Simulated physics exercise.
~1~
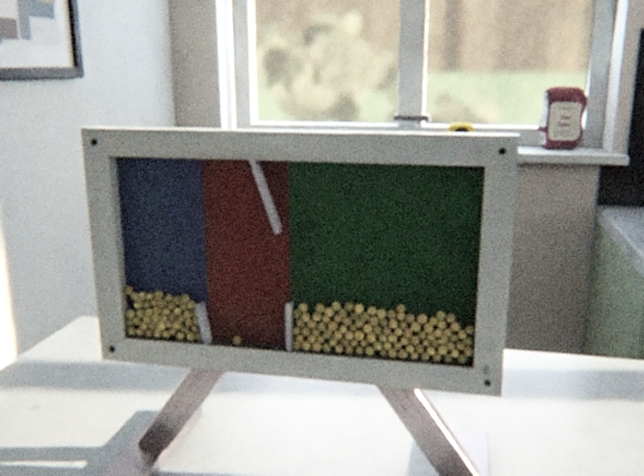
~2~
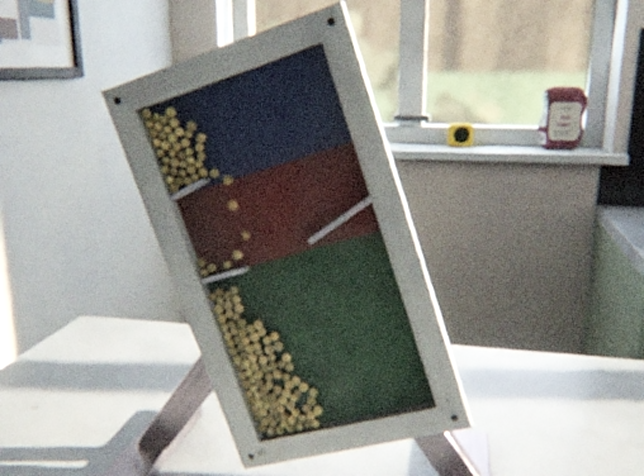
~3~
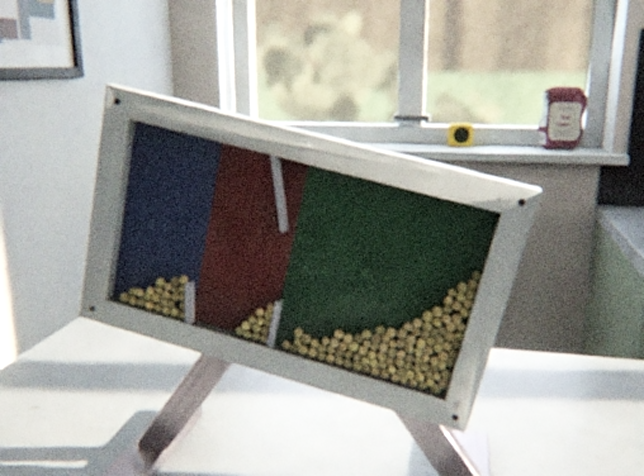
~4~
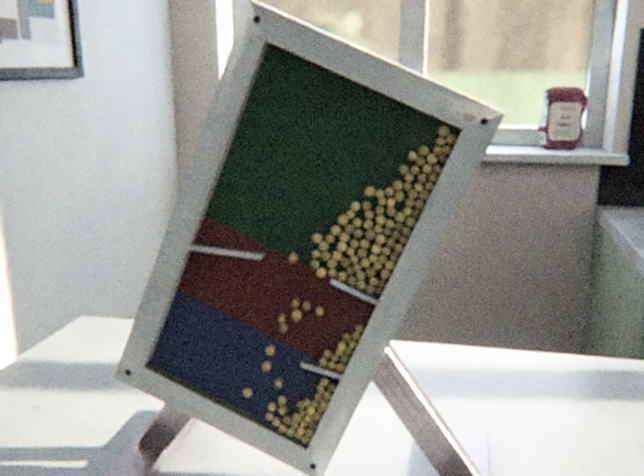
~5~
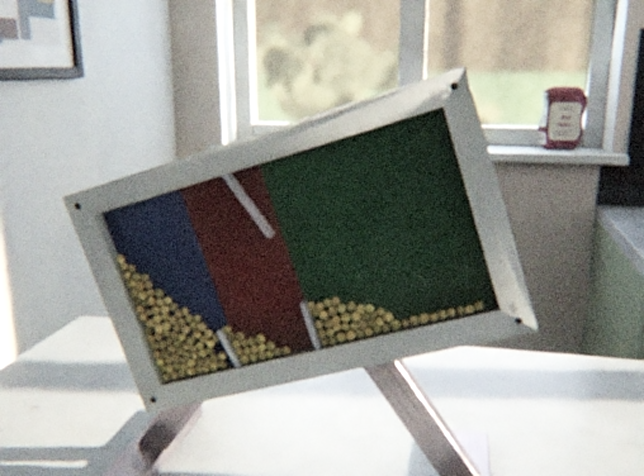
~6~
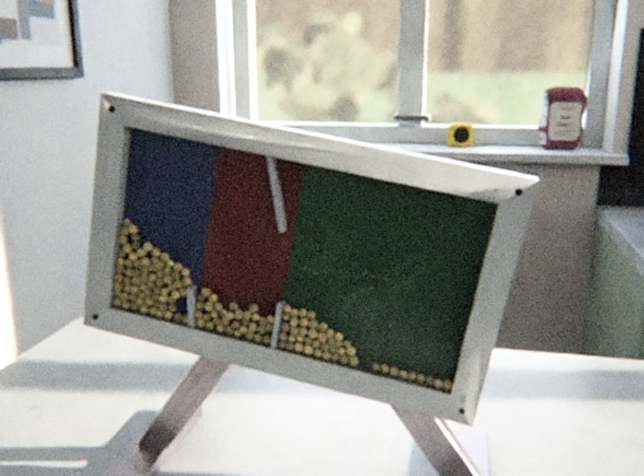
A display case turns clockwise, anticlockwise, then clockwise to a slight tilt, beans heaped highest left.
